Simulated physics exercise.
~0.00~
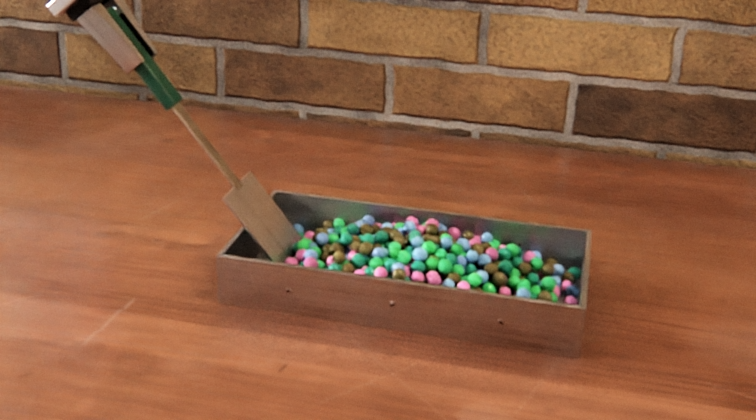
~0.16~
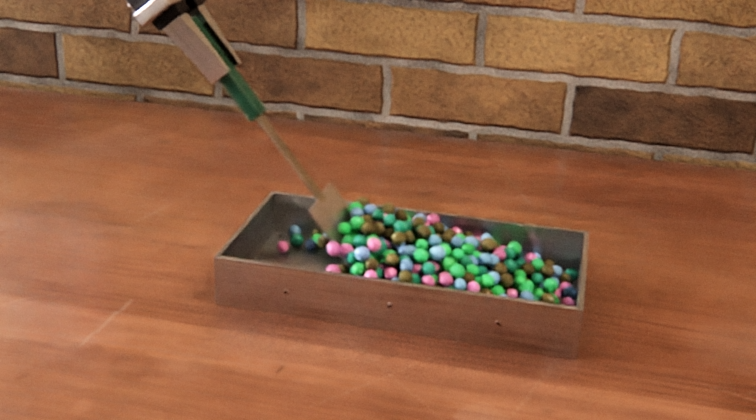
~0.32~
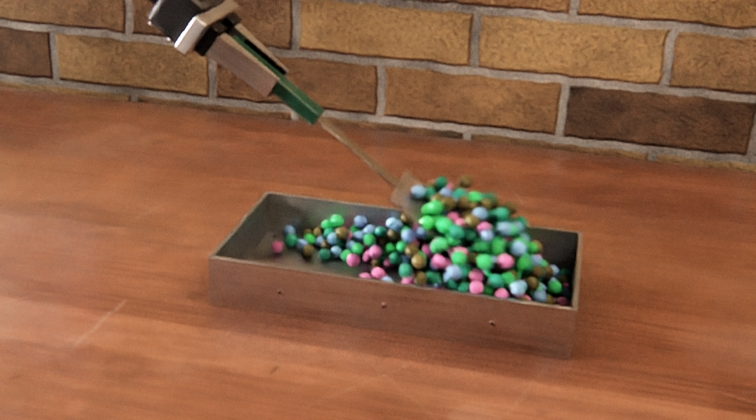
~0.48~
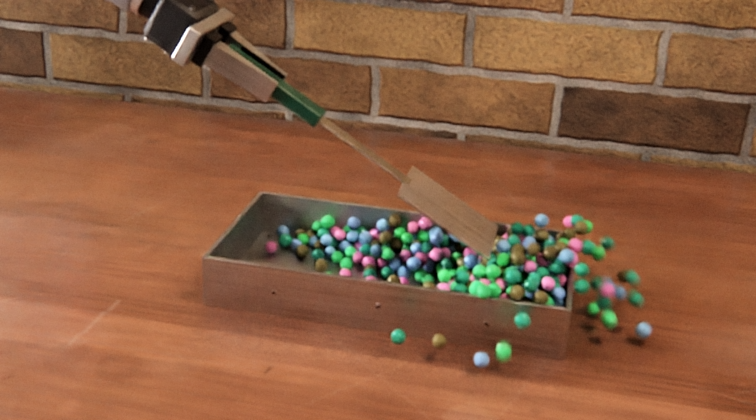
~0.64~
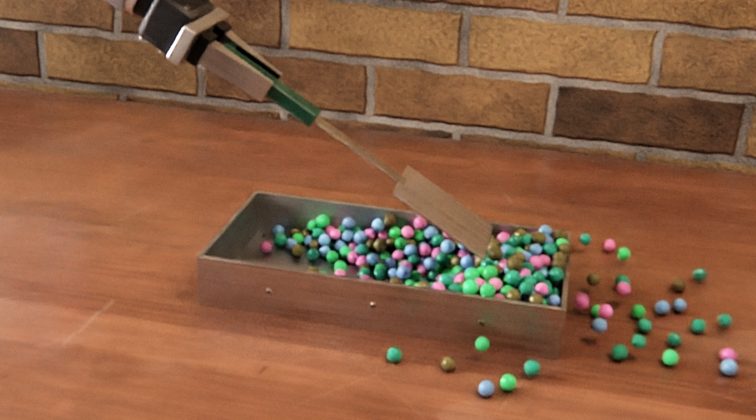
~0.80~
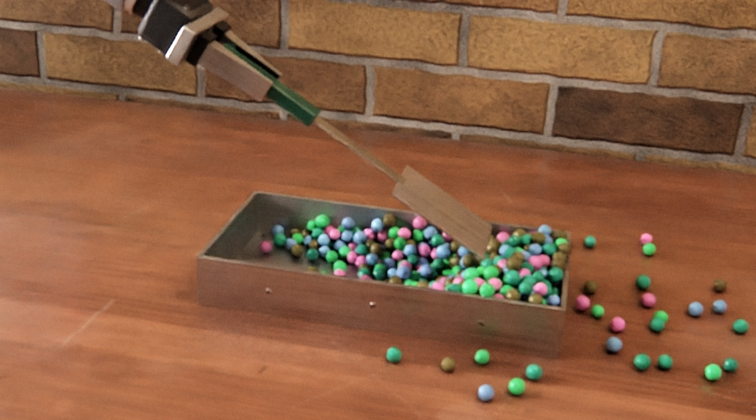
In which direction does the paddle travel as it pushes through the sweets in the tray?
The paddle moves to the right, pushing the sweets towards the right end of the tray.
On a wooden table before a brick wall, a robot arm sweeps a flat paddle rightward through a tray of colourful round sweets, piling them up and flinging some over the edges, until the paddle stops and the scattered sweets rest on the table while most stay in the tray.
